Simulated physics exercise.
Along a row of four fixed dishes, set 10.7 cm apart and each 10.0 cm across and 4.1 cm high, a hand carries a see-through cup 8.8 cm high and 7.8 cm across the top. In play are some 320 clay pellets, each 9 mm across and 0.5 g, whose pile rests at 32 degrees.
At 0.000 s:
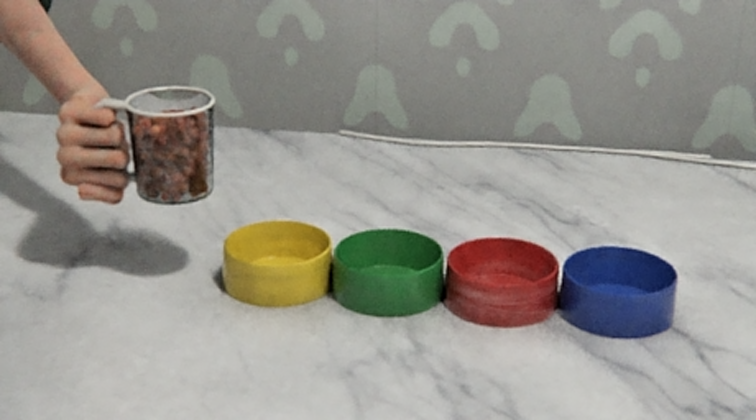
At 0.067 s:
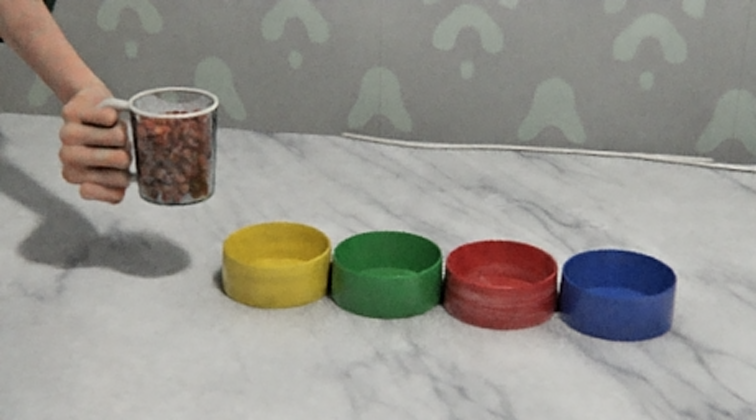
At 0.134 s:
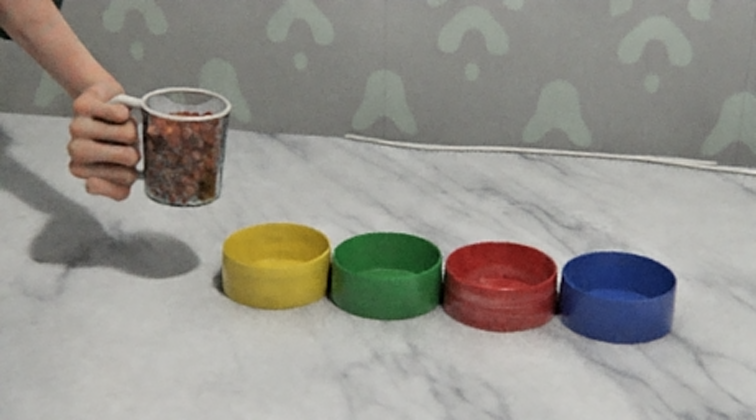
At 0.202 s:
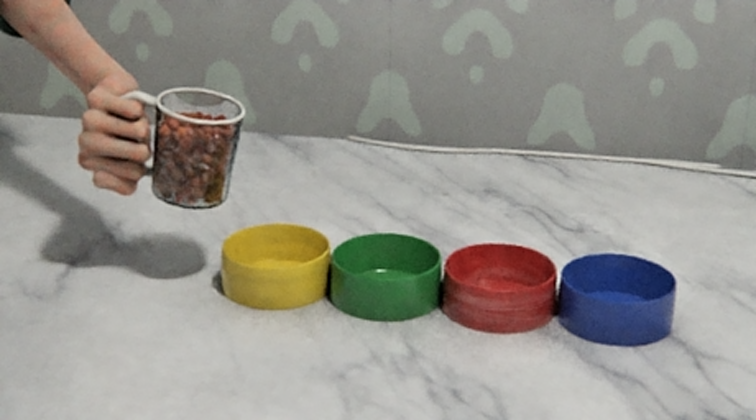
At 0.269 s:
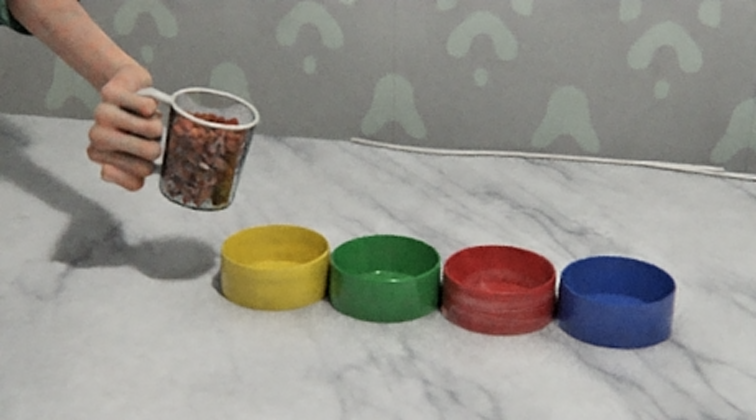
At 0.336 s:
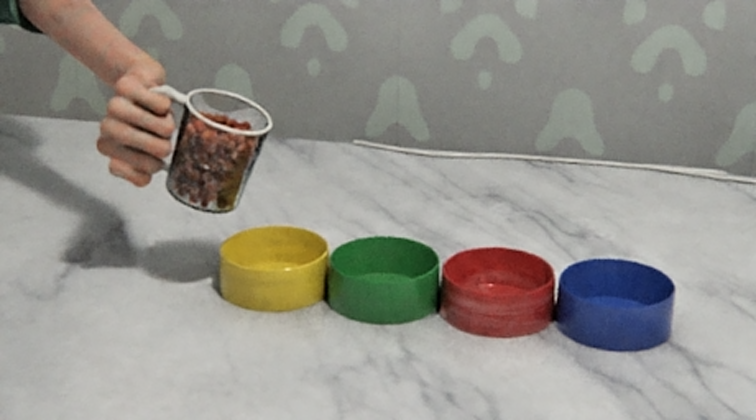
Hand holding a clear cup of reddish-brown pieces, moving right and tilting it slightly beside yellow, green, red and blue dishes.
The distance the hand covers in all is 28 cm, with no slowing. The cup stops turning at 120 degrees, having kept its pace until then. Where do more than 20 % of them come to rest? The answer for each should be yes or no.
Red - yes, blue - no, green - no, yellow - no, counter - no.
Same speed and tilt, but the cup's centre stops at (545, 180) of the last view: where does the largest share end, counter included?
Red.
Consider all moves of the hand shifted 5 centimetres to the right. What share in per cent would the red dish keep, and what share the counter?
Shares in that case - red 30 / counter 10.
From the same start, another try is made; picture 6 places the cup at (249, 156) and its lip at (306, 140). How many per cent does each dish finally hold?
Dish by dish: Red 90 per cent, blue 10 per cent, green 0 per cent, yellow 0 per cent.
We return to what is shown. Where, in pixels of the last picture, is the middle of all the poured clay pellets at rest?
Somewhere near (512, 291) in the last picture.
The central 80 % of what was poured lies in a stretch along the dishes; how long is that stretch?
6 centimetres.
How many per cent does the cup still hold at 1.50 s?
I'd put it at roughly 90 per cent.
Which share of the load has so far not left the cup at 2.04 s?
0 %.
After 1.04 s, tilt 70 degrees; cup holds 100 %.
After 1.50 s, tilt 103 degrees; cup holds 90 %, red 10 %.
Then, at 2.04 s, tilt 120 degrees; cup holds 0 %, red 90 %, blue 5 %.
At rest (2.8 s), red 90 %, blue 5 %, green 0 %, yellow 0 %, counter 5 %.
